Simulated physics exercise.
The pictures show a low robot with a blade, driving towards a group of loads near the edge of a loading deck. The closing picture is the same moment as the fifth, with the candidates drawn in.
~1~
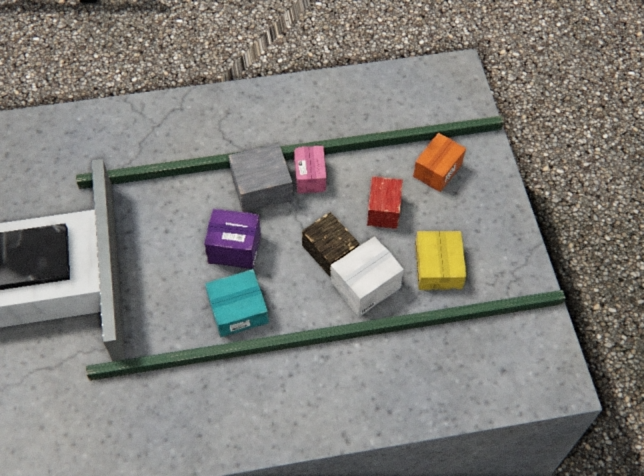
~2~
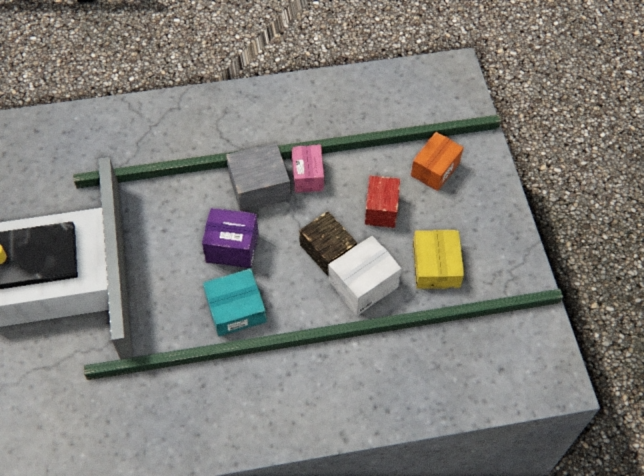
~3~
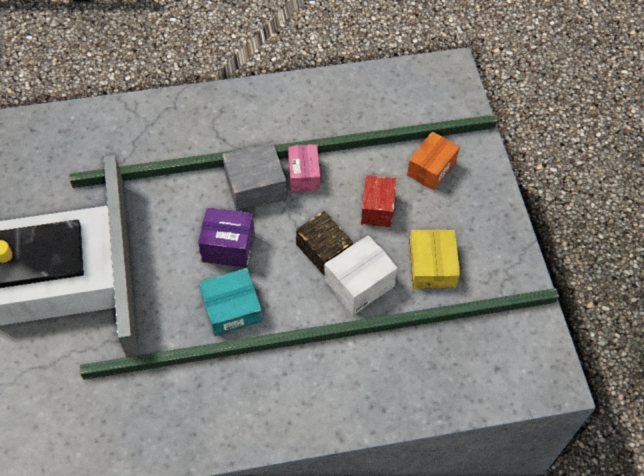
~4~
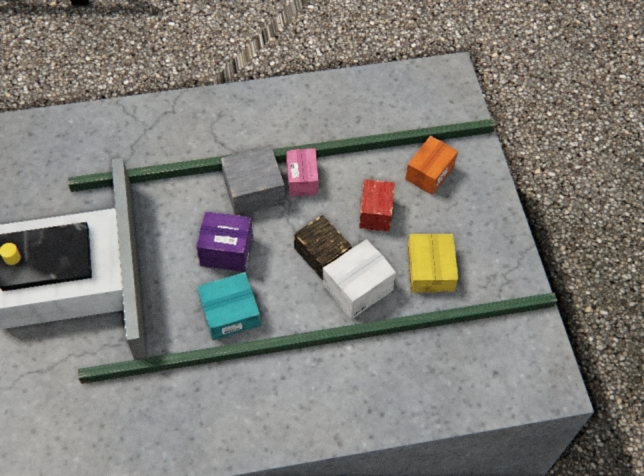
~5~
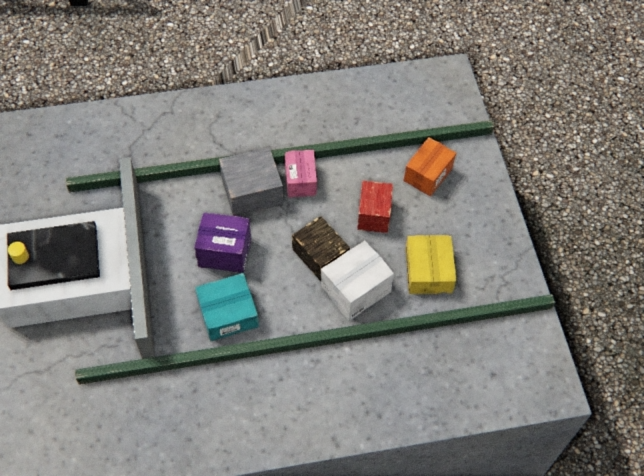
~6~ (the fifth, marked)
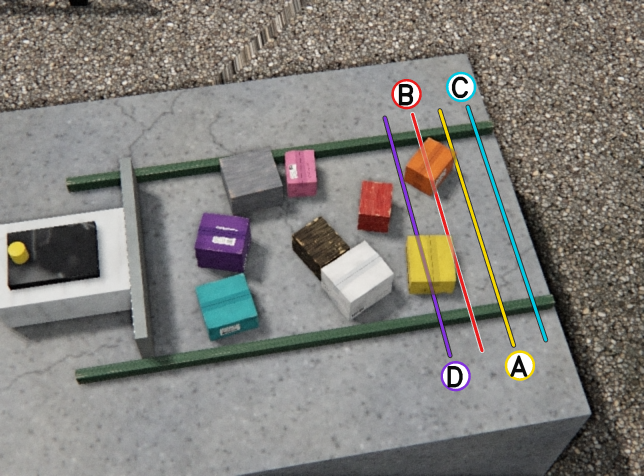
White robot with a wide grey blade creeping right across a concrete deck towards scattered colourful boxes, which stay in place.
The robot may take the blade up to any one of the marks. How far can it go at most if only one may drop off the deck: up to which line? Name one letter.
As far as mark D.
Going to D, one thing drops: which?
It is the yellow parcel.
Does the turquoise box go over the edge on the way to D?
By then, no.
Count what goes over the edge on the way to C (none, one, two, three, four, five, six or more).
Six or more.
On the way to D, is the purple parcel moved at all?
By then, yes.
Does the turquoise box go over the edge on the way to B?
No.
On the copy, A at (474, 219); B at (445, 223); C at (504, 215); D at (415, 228).
On D. First, robot (166, 238); grey crate (260, 182); turquoise box (279, 302).
Then, robot (268, 223); yellow parcel (474, 257); orange parcel (435, 166).
Finally, robot (347, 212); yellow parcel over the edge; orange parcel (493, 150); one fallen.
By contrast, A drops six; B drops two; C drops nine.
